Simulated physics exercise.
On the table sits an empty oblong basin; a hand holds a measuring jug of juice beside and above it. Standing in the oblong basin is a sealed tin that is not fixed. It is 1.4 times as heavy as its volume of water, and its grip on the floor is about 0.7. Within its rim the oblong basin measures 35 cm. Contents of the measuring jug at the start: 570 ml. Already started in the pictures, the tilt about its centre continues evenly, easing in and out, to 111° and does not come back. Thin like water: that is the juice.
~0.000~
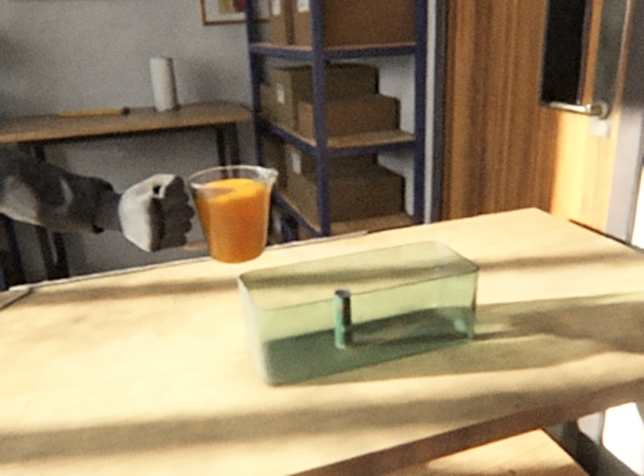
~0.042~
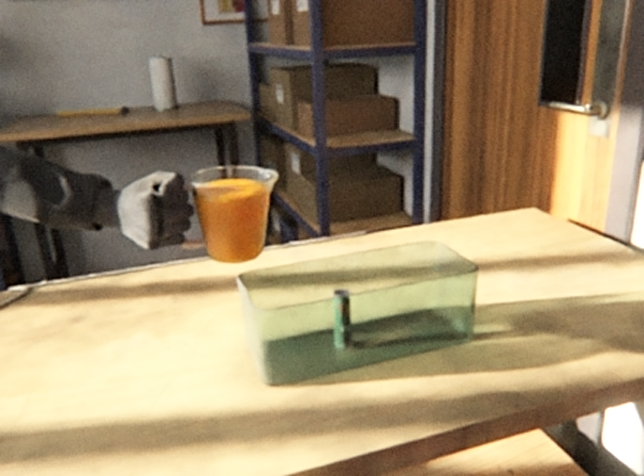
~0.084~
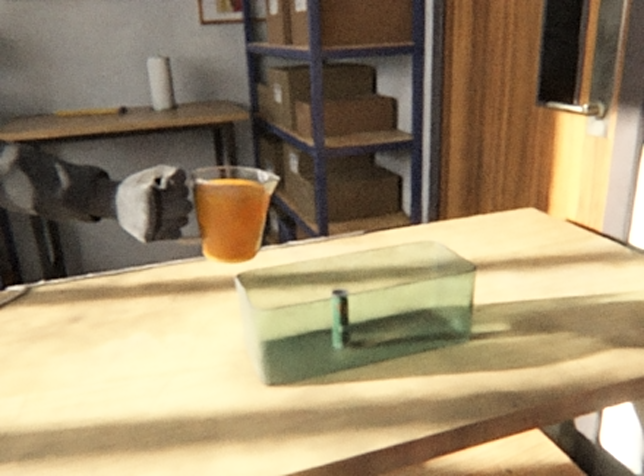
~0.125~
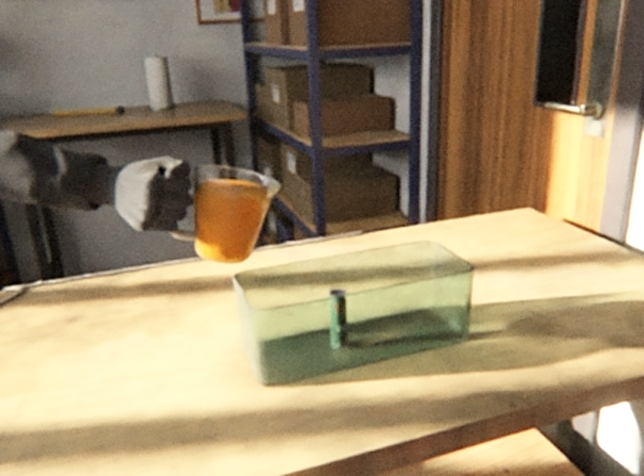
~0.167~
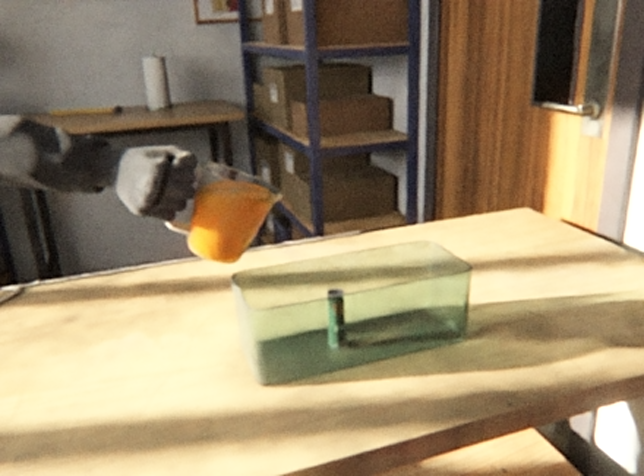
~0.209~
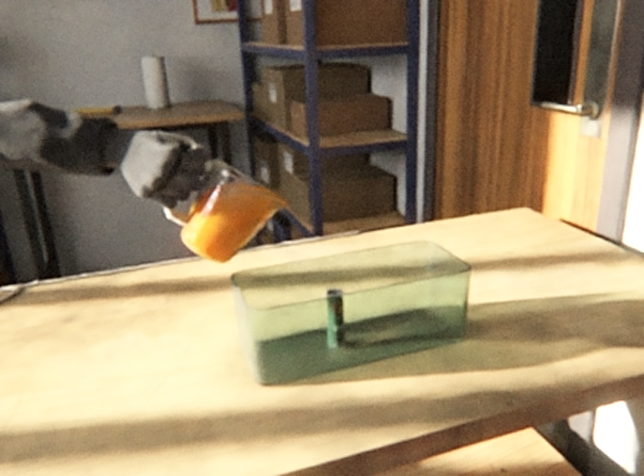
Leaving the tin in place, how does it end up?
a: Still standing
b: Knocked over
b, knocked over.
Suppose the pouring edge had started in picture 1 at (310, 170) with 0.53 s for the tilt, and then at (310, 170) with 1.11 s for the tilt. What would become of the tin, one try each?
First it tips over; then it stays on its base.
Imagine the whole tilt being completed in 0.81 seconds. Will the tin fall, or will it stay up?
In that case the tin overturns.
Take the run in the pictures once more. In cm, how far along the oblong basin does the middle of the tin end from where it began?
The middle of the tin ends some 7.5 cm along the basin.
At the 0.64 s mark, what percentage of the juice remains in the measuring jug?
Around 4 in a hundred.
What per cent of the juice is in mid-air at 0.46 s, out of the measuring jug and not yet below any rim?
Some 22 per cent, I reckon.
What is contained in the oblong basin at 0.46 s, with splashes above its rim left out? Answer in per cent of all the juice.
About 40 per cent.
Then, 0.46 s in, the tilt is 106° and 38 per cent is still to pour; the tin stands where it began.
Then, 0.64 s in, the tilt is 111° and 4 per cent is still to pour; the tin leans 23°.
Then, 0.82 s in, the tilt is 111° and 0 per cent is still to pour; the tin lies on its side.
Then, 1.03 s in, the tilt is 111° and 0 per cent is still to pour; the tin lies on its side.
Finally, the tin lies on its side.
